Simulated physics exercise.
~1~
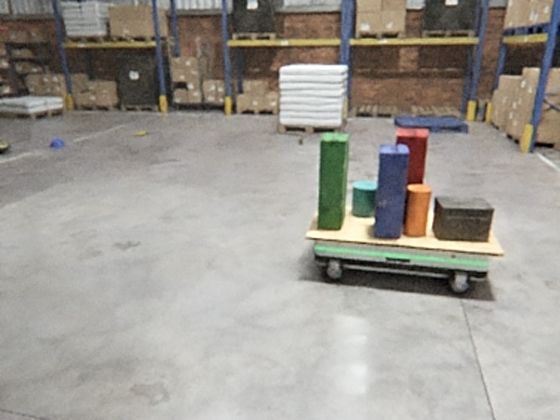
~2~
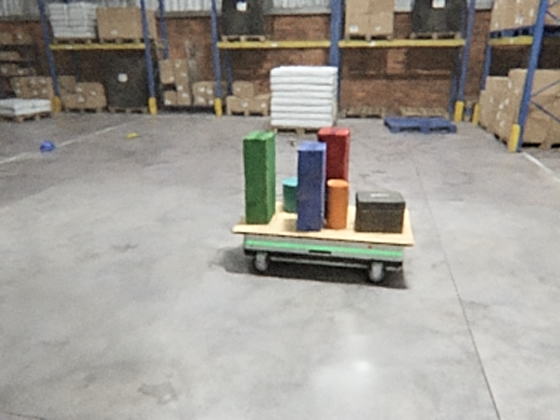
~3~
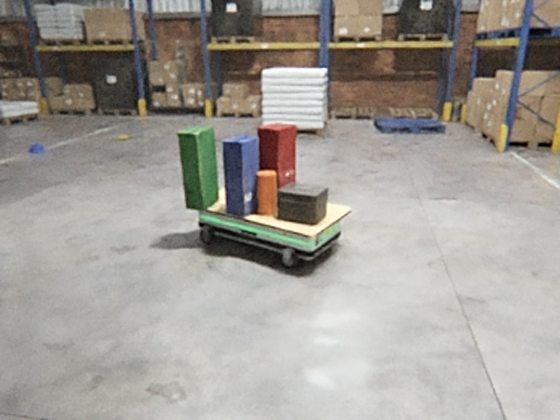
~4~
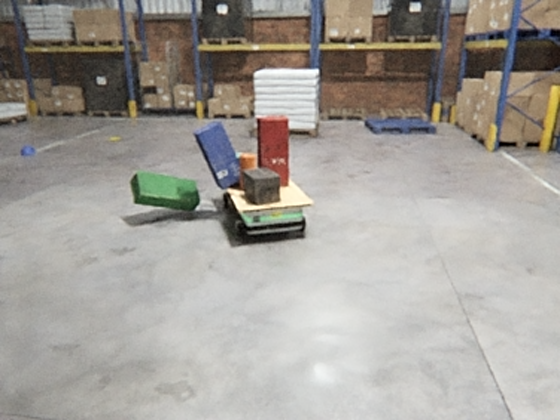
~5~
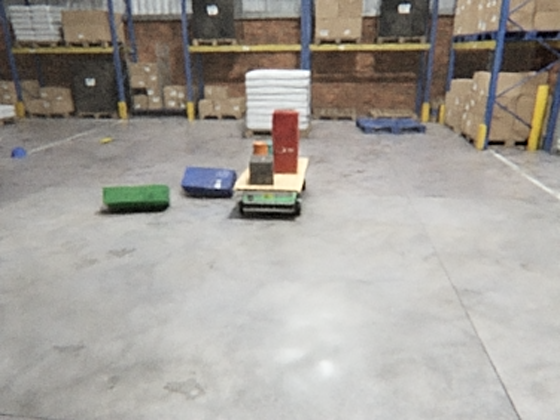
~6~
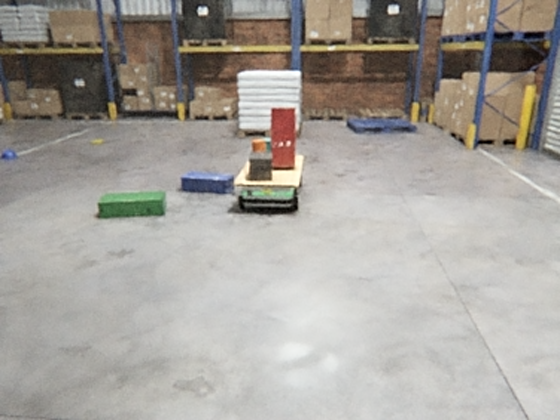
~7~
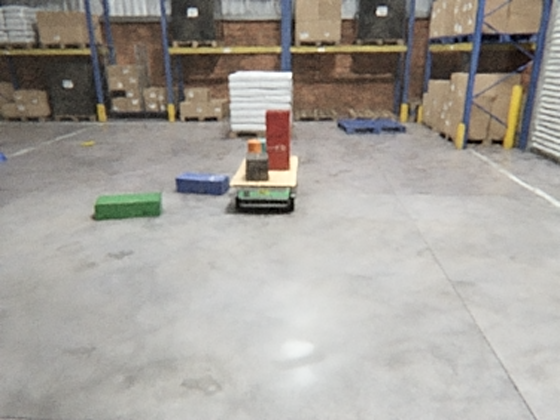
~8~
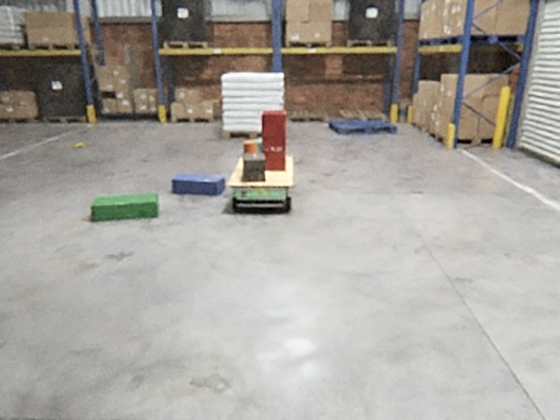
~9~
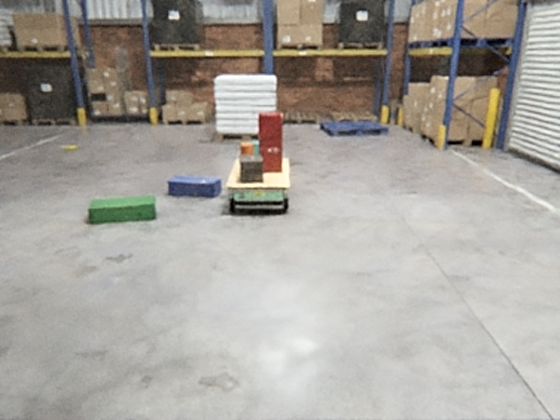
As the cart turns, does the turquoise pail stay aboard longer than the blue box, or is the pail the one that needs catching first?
The pail outlasts the blue box, so the blue box is the one to catch first. The blue box tips over and lands on the floor beside the cart, while the pail is never seen to fall.
